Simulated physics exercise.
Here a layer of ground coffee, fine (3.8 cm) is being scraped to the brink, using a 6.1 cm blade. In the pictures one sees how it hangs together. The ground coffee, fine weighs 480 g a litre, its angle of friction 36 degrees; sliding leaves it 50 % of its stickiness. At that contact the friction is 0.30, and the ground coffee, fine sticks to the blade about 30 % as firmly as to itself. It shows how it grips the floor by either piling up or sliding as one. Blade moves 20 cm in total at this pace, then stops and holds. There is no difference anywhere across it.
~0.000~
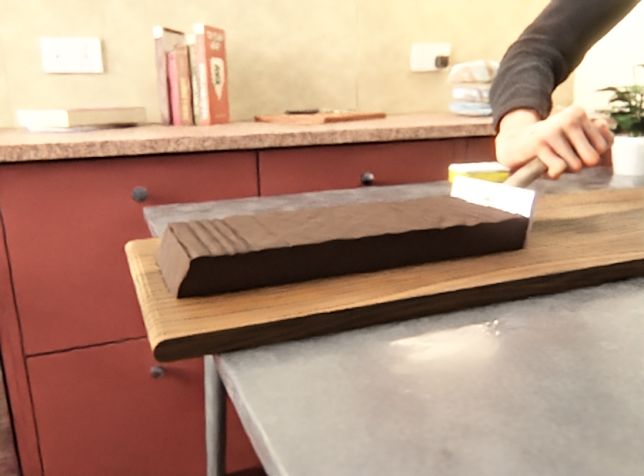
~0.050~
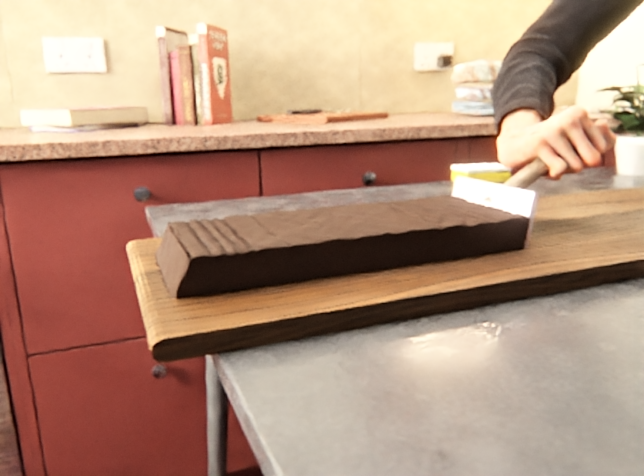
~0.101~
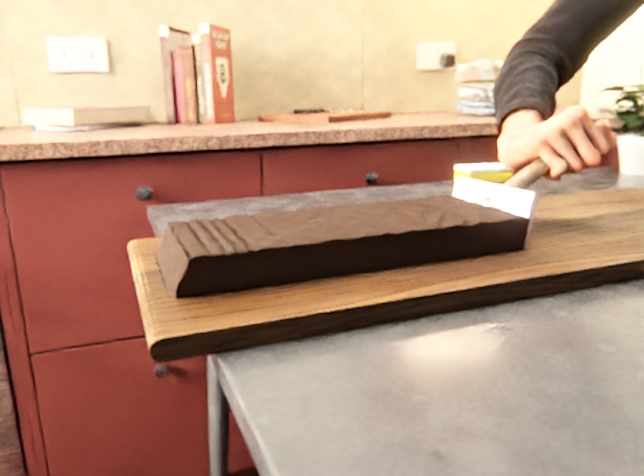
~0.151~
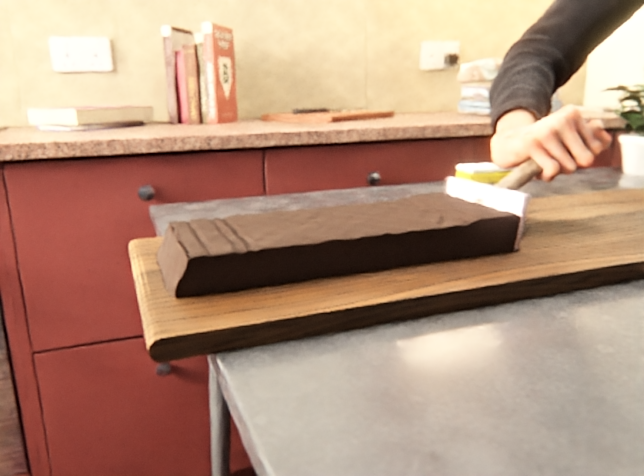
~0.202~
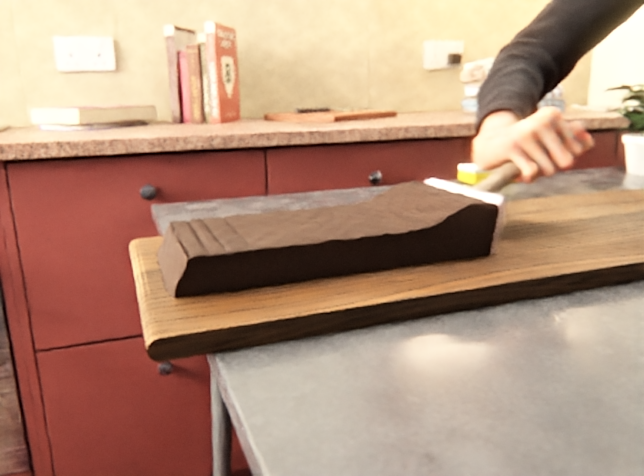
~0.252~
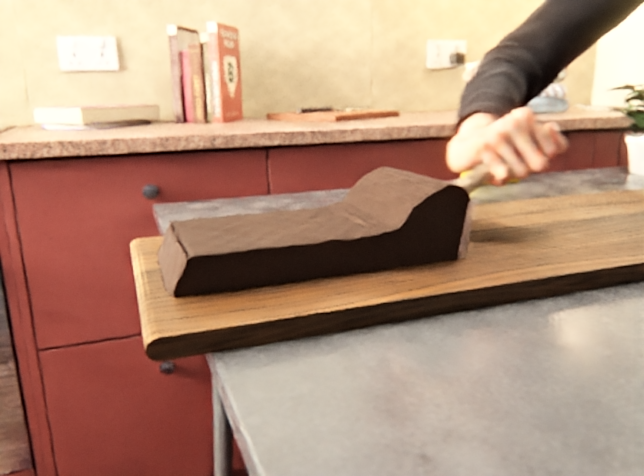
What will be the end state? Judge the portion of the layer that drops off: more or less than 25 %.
Verdict: Less.
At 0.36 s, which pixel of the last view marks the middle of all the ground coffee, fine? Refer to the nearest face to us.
Centre: Approx. (315, 242) px, near face.
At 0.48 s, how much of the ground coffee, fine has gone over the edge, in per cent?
Estimate: Near 0 in a hundred.
After 0.36 s, 0 % has gone over the edge.
After 0.48 s, 0 % has gone over the edge.
After 0.61 s, 5 % has gone over the edge.
After 0.73 s, 7 % has gone over the edge.
After 1.27 s, at the end, 7 % has gone over the edge.
